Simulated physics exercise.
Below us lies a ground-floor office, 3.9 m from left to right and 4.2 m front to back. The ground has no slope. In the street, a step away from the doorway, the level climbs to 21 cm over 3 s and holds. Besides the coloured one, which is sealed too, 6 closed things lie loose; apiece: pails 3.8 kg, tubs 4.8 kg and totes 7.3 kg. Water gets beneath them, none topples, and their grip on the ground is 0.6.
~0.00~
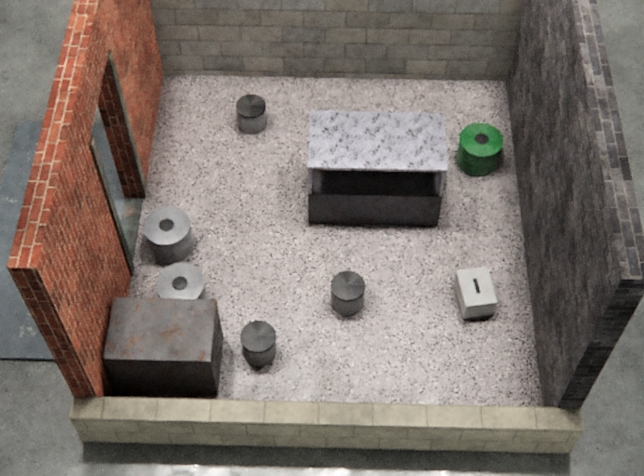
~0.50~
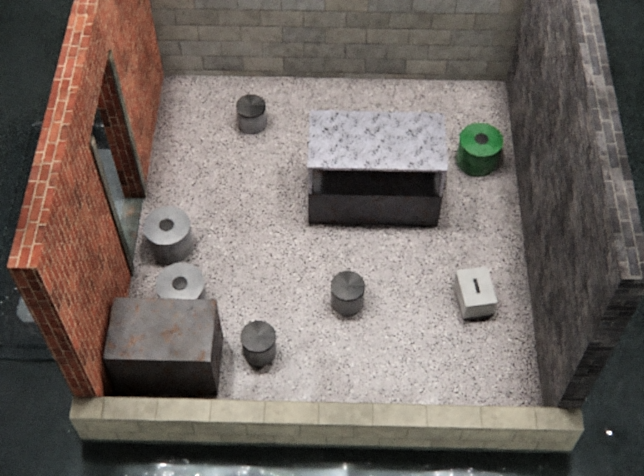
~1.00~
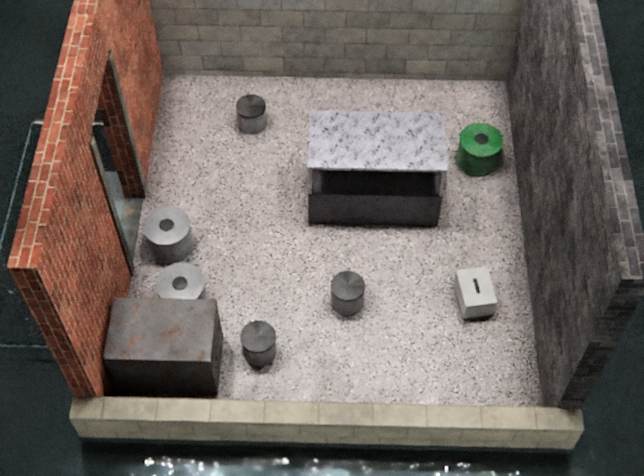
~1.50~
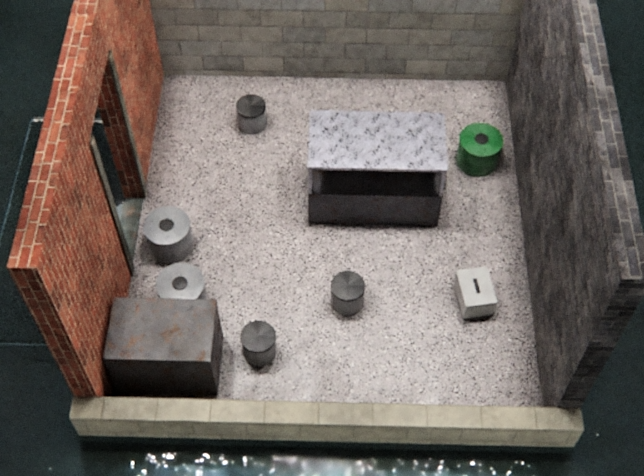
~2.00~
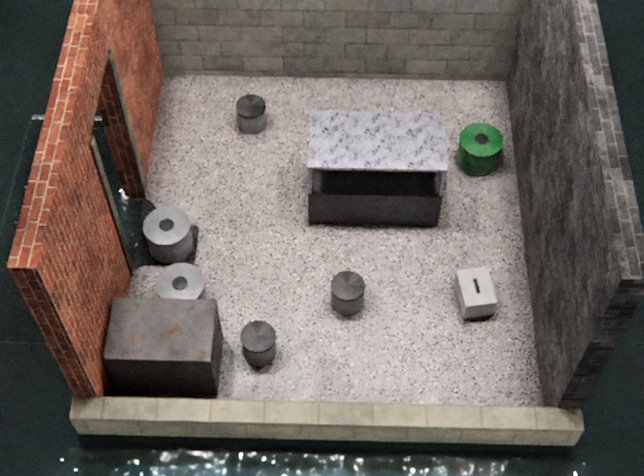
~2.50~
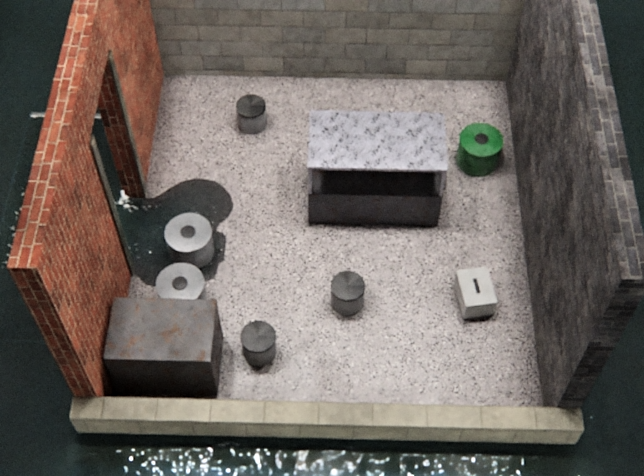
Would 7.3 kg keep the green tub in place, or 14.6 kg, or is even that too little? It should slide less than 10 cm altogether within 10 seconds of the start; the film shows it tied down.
Verdict: Only the higher weight holds it.
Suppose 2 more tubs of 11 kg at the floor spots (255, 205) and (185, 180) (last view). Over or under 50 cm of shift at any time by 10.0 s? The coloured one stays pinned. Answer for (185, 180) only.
Answer: Less.
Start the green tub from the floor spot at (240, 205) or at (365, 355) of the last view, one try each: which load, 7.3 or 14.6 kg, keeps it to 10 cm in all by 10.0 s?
In that order: Neither is enough; only the larger holds.
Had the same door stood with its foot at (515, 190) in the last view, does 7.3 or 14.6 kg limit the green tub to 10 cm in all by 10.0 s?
In that case neither load is enough.
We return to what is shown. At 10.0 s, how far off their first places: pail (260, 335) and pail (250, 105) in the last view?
In turn: 10 cm, 5 cm.
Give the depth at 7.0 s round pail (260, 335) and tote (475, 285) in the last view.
Roughly 2 and 8 cm.
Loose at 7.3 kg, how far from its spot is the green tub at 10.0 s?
About 140 cm.
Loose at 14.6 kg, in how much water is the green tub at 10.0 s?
About 9 cm.
After 3.5 s the green tub would be 0 cm from its start with 7.3 kg and 0 cm from its start with 14.6 kg; 0 cm of water round it then.
After 4.5 s the green tub would be 0 cm from its start with 7.3 kg and 0 cm from its start with 14.6 kg; 0 cm of water round it then.
After 7.0 s the green tub would be 0 cm from its start with 7.3 kg and 0 cm from its start with 14.6 kg; 4 cm of water round it then.
After 10.0 s the green tub would be 137 cm from its start with 7.3 kg and 4 cm from its start with 14.6 kg; 9 cm of water round it then.
